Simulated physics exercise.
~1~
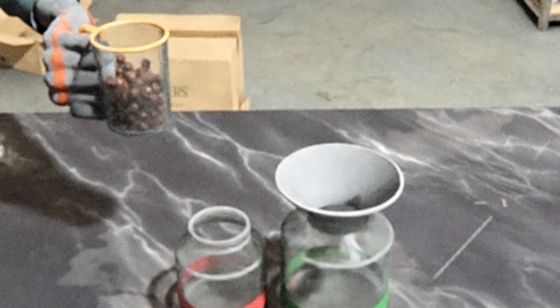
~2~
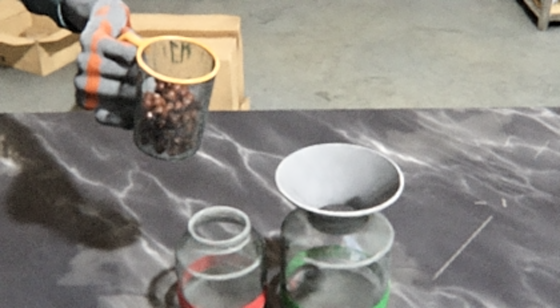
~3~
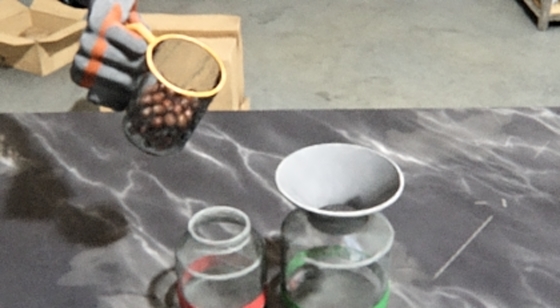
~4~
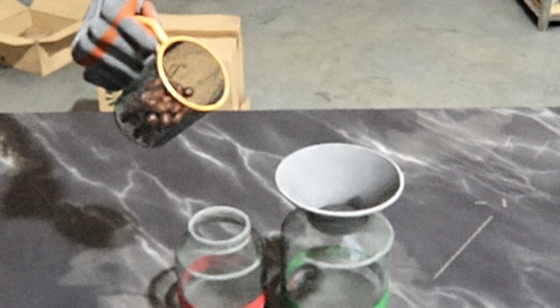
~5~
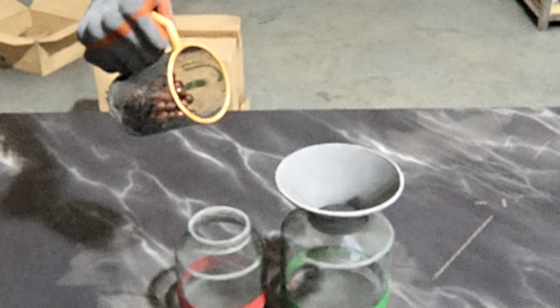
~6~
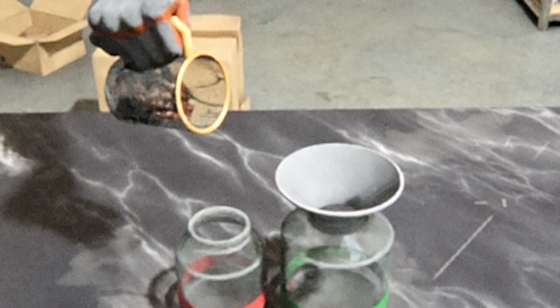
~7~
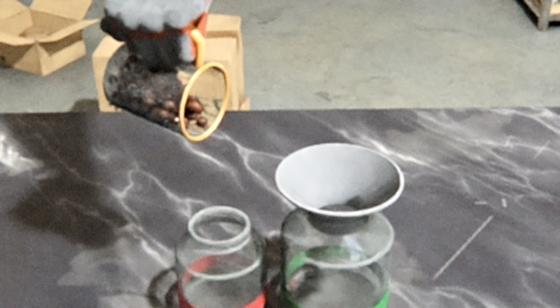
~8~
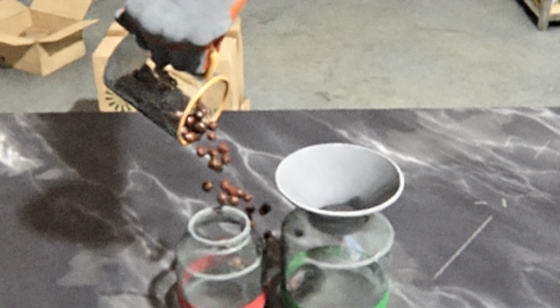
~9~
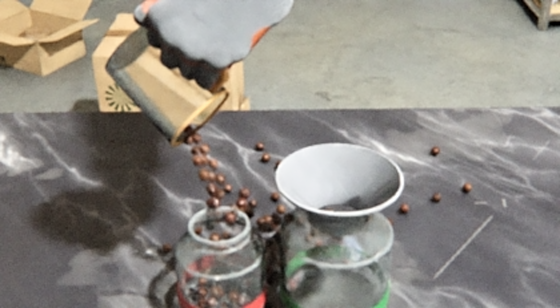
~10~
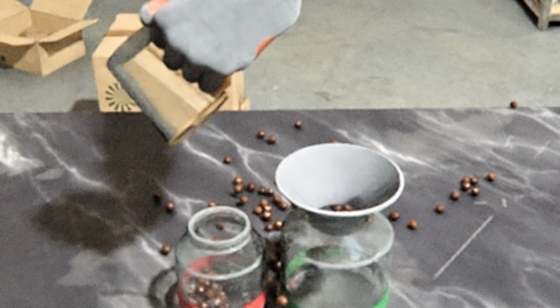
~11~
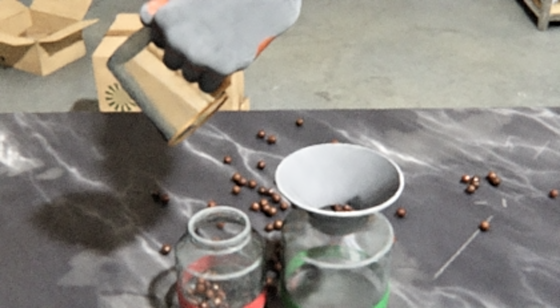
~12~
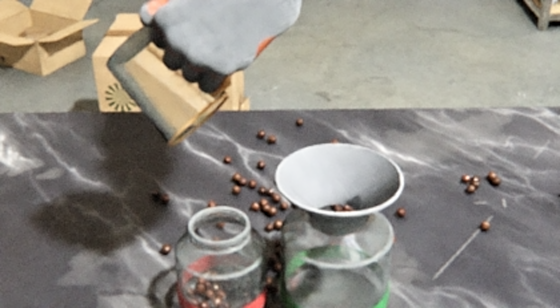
The clip shows a gloved hand tipping a clear cup of brown balls above a dark marbled table until it is upside down, spilling them around a red jar and a funnel-topped green jar; some land in the red jar, while most scatter outside.
